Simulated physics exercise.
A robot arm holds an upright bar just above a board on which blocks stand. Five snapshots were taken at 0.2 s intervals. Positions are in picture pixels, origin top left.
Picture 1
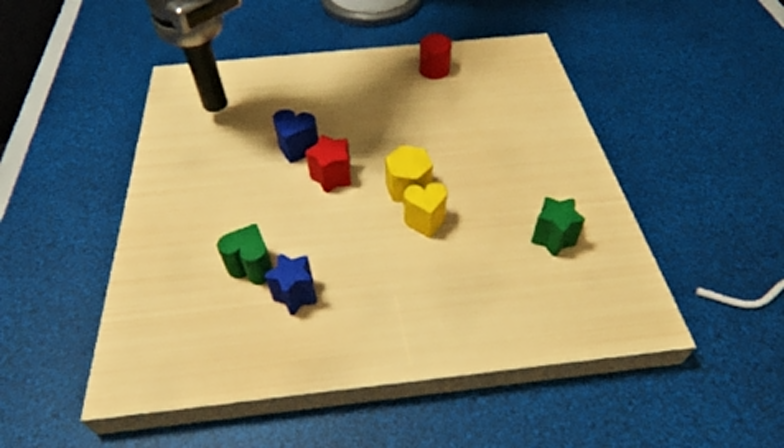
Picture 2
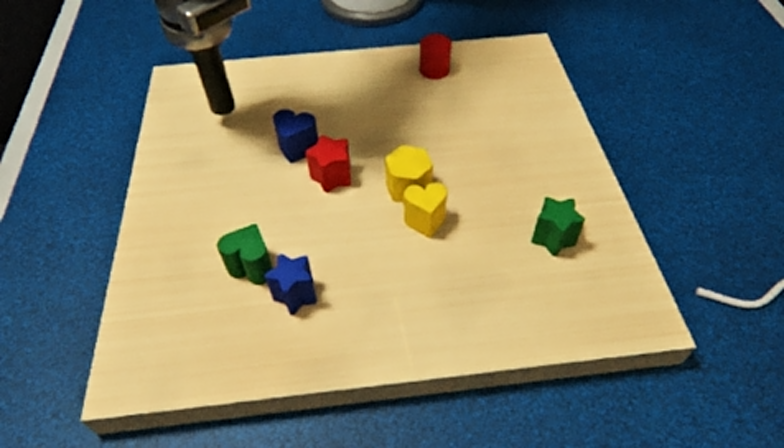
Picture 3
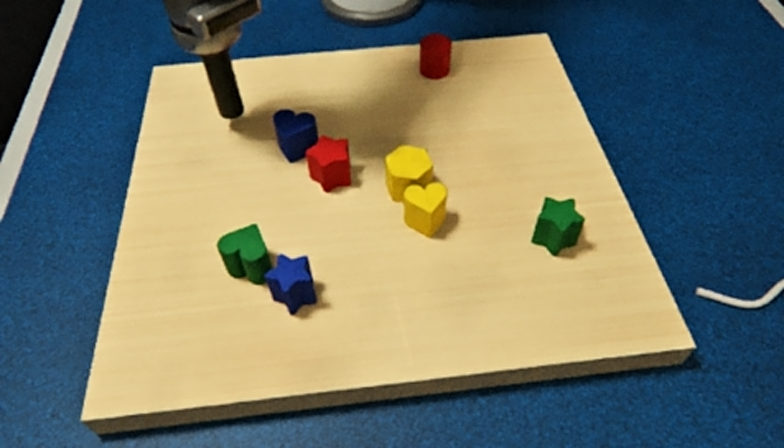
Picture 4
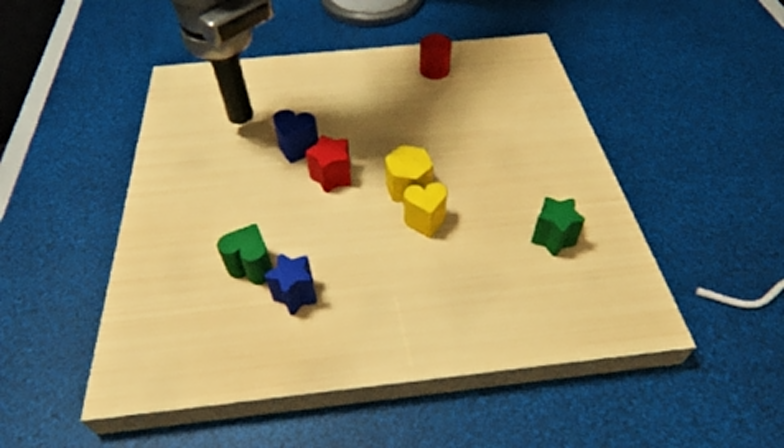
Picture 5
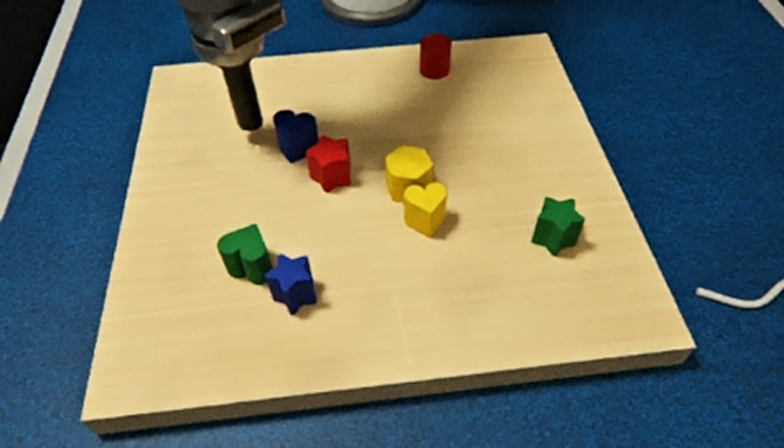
A robot arm moves its dark bar slightly right and down near still coloured blocks.
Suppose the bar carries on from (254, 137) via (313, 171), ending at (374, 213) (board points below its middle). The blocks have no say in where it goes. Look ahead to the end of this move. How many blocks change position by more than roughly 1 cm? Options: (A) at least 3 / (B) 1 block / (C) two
Correct choice: A.
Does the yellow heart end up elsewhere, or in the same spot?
That block is going to get moved.
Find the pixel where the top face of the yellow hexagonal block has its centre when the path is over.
(436, 158)
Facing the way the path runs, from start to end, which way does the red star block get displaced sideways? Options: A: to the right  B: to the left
Option B.
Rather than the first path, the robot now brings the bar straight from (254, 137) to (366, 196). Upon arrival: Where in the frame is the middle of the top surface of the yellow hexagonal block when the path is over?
About (434, 163).
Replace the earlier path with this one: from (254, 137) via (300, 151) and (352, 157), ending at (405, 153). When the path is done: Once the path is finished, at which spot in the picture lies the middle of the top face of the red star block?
The centre of its top will be at (346, 159).
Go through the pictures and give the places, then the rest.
Bar's lower end at (216, 105); blue heart at (293, 121); red star block at (329, 150); yellow hexagonal block at (409, 161); yellow heart at (426, 195), in the first frame.
Bar at (223, 108); blocks still, in the second frame.
Bar at (232, 111); blocks still, in the third frame.
Bar at (241, 117); blocks still, in the fourth frame.
Bar at (251, 123); blue heart at (293, 121); red star block at (329, 150); yellow hexagonal block at (409, 161); yellow heart at (426, 195), in the fifth frame.
On the path given first. One third of the way, bar at (291, 145); blue heart at (324, 128), turned 25° anticlockwise; red star block at (336, 153), turned 20° clockwise.
Two thirds of the way, bar at (332, 171); blue heart at (330, 127), turned 20° anticlockwise; red star block at (367, 162).
At the end, bar at (374, 200); blue heart at (330, 127), turned 20° anticlockwise; red star block at (405, 178), turned 45° anticlockwise; yellow hexagonal block at (436, 158), turned 35° anticlockwise; yellow heart at (441, 199).
